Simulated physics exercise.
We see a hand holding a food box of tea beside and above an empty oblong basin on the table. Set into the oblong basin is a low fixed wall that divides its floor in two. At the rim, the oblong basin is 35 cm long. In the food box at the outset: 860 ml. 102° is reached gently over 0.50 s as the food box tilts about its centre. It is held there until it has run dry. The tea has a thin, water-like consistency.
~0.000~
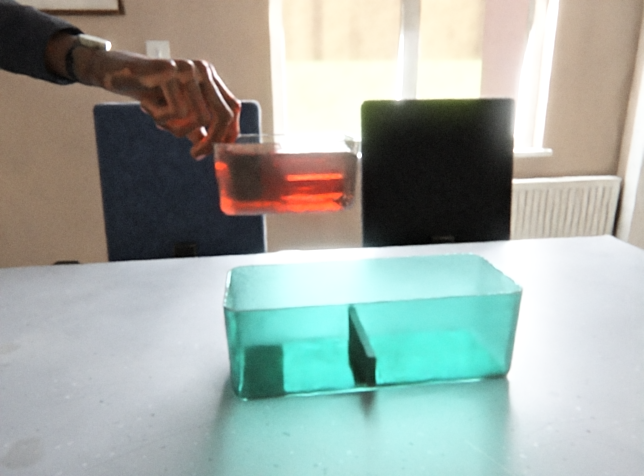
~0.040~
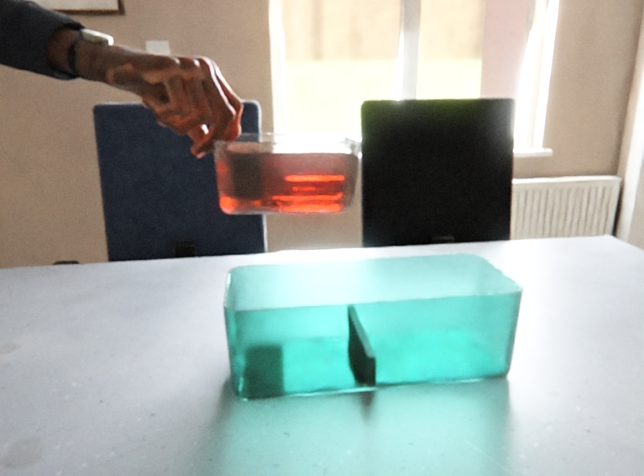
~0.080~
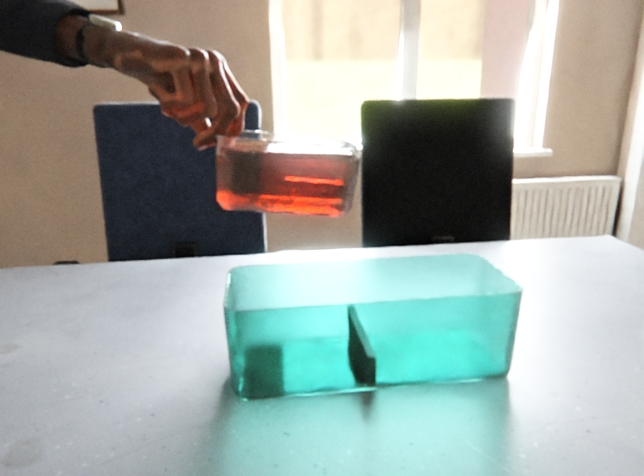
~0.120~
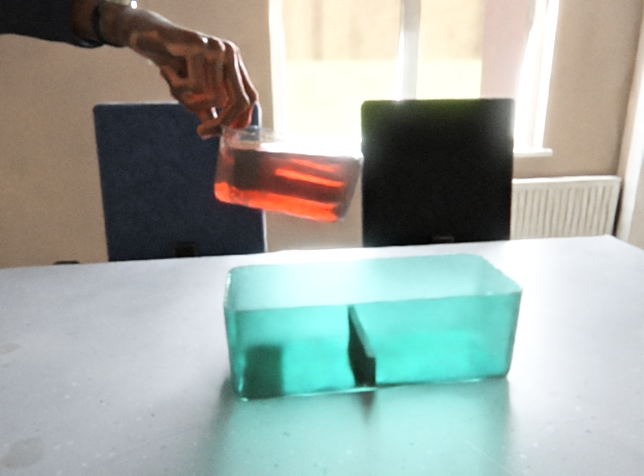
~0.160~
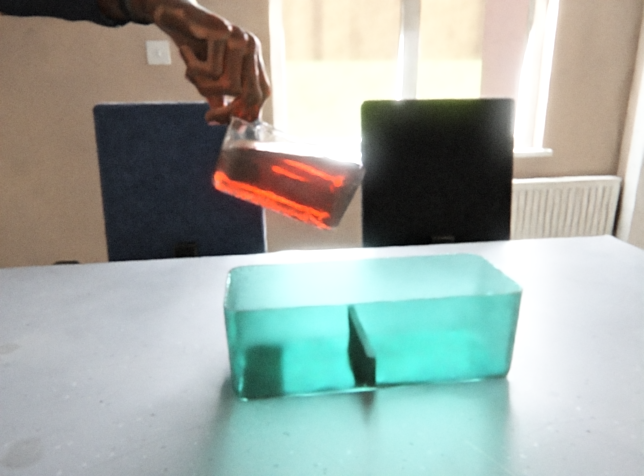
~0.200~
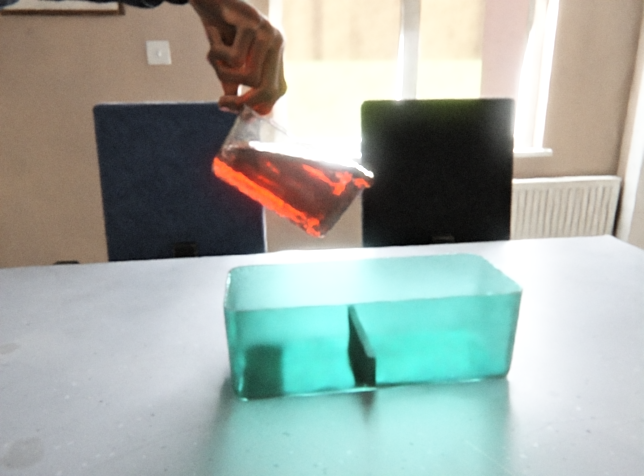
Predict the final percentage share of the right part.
Right part: About 70 %.
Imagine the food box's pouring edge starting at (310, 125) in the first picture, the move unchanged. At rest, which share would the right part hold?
In that case roughly 45 per cent.
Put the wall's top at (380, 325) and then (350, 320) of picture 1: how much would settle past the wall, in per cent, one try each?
Respectively 55 and 85 %.
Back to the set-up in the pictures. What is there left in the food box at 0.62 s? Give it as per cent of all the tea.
About 3 percent.
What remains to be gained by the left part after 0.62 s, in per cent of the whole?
That amounts to roughly 12 per cent of the whole.
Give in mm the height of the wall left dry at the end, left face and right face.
Left: Roughly 32 mm; right: Roughly 16 mm.
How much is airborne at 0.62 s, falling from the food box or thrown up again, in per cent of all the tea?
Near 10 percent.
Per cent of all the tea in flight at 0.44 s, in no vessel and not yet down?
Near 42 in a hundred.
By 0.44 s the tilt is 98° and 18 per cent is still to pour, 0 is left of the wall and 39 right of it.
By 0.62 s the tilt is 102° and 3 per cent is still to pour, 11 is left of the wall and 74 right of it.
By 0.80 s the tilt is 102° and 0 per cent is still to pour, 15 is left of the wall and 77 right of it.
By 1.00 s the tilt is 102° and 0 per cent is still to pour, 17 is left of the wall and 77 right of it.
At rest 24 per cent lies left of the wall, 70 right of it and 6 outside.
